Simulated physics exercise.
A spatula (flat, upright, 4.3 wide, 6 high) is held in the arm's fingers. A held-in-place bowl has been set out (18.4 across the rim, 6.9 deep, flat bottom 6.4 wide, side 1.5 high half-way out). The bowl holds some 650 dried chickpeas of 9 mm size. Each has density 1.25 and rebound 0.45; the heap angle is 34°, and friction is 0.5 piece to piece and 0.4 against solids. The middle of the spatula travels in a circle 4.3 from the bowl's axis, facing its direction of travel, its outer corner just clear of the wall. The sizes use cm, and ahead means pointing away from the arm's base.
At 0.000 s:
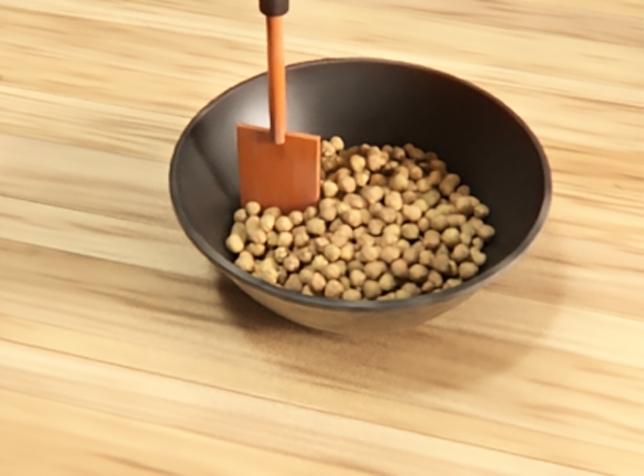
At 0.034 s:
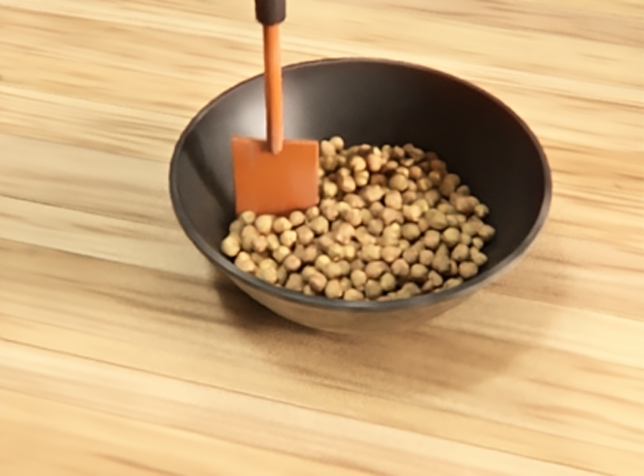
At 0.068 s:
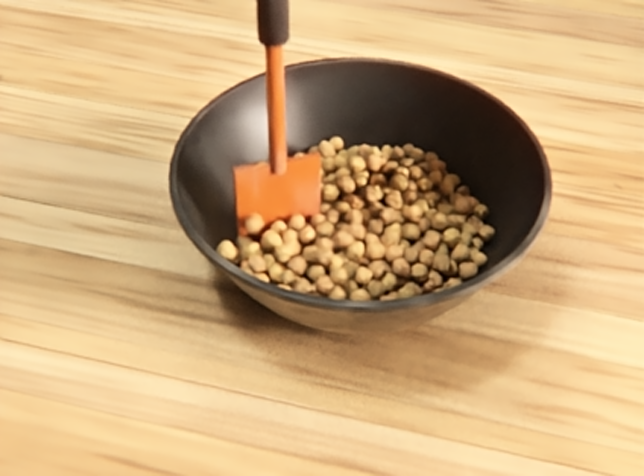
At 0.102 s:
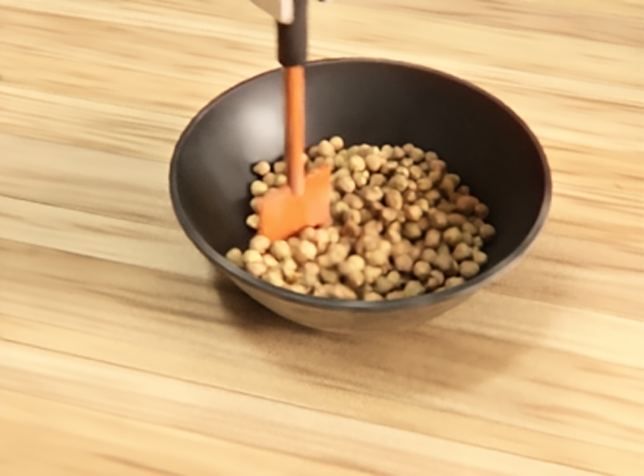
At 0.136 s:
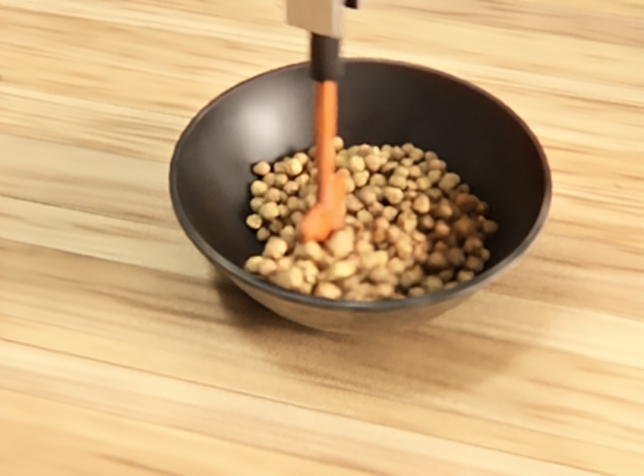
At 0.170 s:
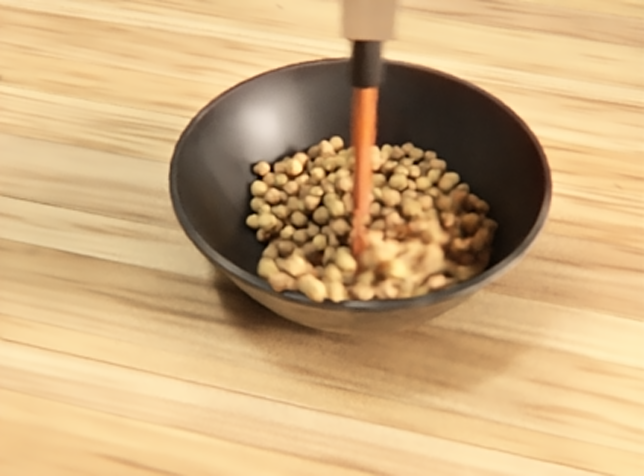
An orange spatula held from above sinks into chickpeas in a dark bowl, then turns and sweeps rightward, pushing them along.
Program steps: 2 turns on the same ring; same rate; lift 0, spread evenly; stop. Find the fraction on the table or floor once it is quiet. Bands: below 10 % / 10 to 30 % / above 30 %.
Between 10 and 30 %.
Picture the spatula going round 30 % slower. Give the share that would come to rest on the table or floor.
Estimated share: About 5 per cent.
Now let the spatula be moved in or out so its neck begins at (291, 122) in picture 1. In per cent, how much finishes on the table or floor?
About 5 %.
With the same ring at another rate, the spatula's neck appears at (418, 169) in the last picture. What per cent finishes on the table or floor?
It comes to around 35 percent.
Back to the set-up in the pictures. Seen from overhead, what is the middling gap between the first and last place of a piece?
Roughly 9 cm.
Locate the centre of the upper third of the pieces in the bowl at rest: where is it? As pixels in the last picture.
Around (283, 234).
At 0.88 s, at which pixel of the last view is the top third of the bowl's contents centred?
Top-third centre at approx. (434, 150).
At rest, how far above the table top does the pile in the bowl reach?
7.0 cm, give or take.
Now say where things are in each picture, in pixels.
Spatula neck at (277, 107), 0° round; upper third of the load around (368, 221), from x 235 to 485, top at y 145; 652 in the bowl, in the first picture.
Spatula neck at (274, 116), 10° round; upper third of the load around (364, 224), from x 230 to 485, top at y 145, in the second picture.
Spatula neck at (277, 138), 33° round; upper third of the load around (360, 232), from x 225 to 485, top at y 145, in the third picture.
Spatula neck at (294, 158), 56° round; upper third of the load around (363, 244), from x 235 to 485, top at y 145, in the fourth picture.
Spatula neck at (324, 173), 79° round; upper third of the load around (374, 252), from x 250 to 490, top at y 145, in the fifth picture.
Spatula neck at (361, 180), 103° round; upper third of the load around (396, 253), from x 255 to 490, top at y 145; 651 in the bowl, 1 in flight or on the tool, in the sixth picture.
By 0.52 s, 344° round, highest piece 9 above the table; 589 in the bowl, 44 on the table or floor, 19 in flight or on the tool.
By 0.88 s, 226° round, highest piece 9 above the table; 553 in the bowl, 89 on the table or floor, 10 in flight or on the tool.
By 1.25 s, 0° round, highest piece 6 above the table; 529 in the bowl, 123 on the table or floor.
By 1.95 s, 0° round, highest piece 6 above the table; 529 in the bowl, 123 on the table or floor.
Final count, 529 in the bowl, 123 on the table or floor. That is 19 % on the table or floor.
